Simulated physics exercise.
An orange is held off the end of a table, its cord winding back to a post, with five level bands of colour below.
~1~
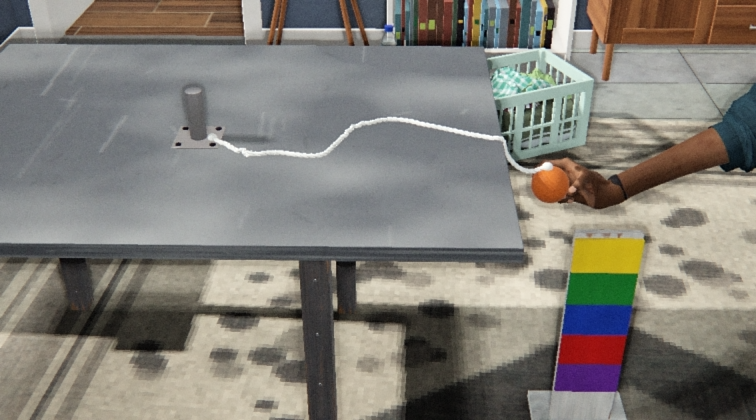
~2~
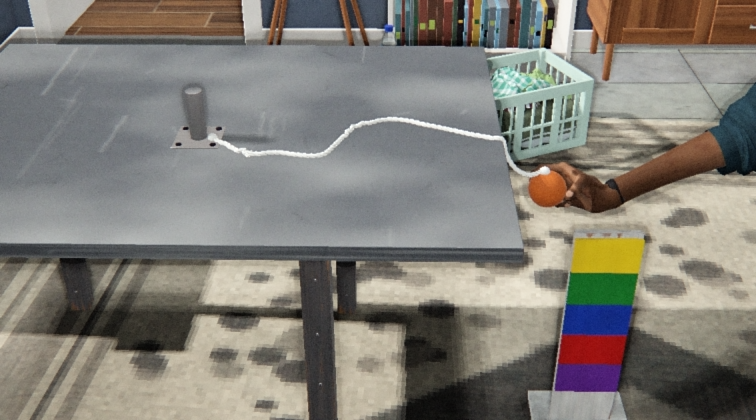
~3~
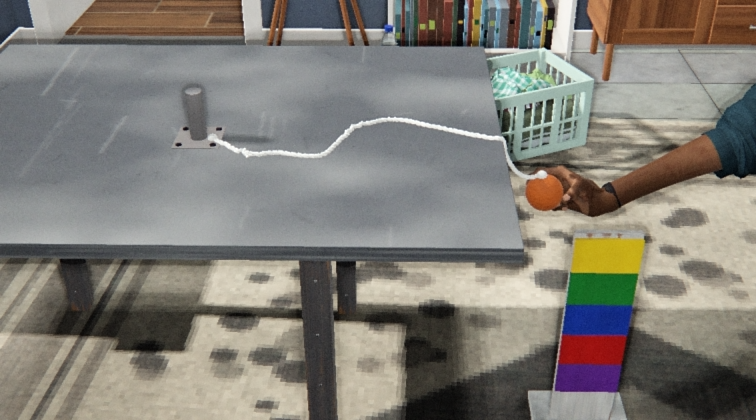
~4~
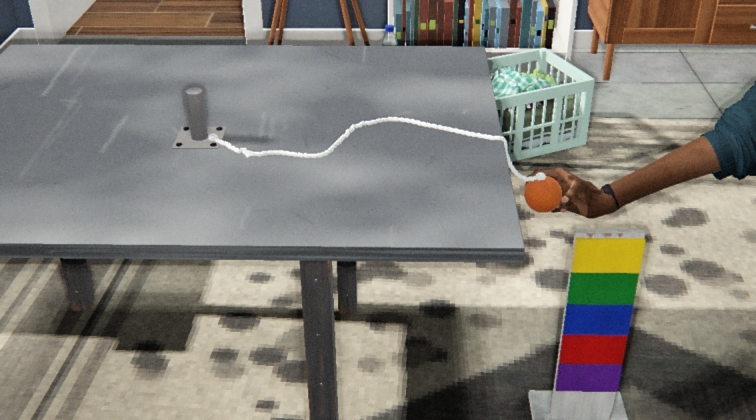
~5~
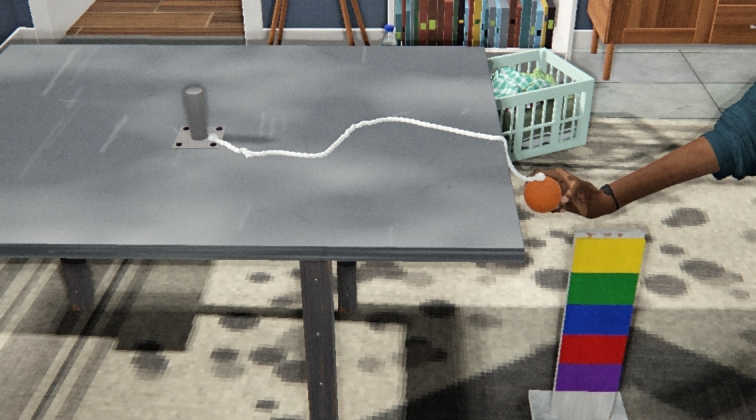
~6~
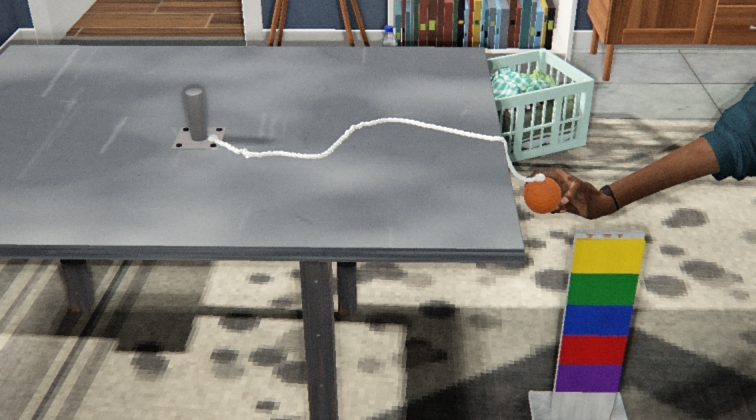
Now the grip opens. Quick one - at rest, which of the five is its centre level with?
At green.
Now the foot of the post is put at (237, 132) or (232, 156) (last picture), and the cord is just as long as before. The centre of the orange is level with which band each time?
Taking the two spots in turn: Blue, then blue.
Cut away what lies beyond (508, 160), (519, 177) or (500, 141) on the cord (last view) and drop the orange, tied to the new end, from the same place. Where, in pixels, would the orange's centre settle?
I'd expect it near (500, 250) on the first try, near (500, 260) on the second and near (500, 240) on the third.
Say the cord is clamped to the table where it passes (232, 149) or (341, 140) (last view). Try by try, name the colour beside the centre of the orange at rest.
In order: Green; yellow.
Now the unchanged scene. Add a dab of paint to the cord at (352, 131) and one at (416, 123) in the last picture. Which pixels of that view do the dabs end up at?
To (417, 141) for the first and to (496, 142) for the second.
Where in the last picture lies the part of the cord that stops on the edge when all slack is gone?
Close to (427, 126).
Soon after, orange near (489, 280); level with green.
After that, orange near (503, 287); level with green.
In the end, orange near (496, 287); level with green. At green.
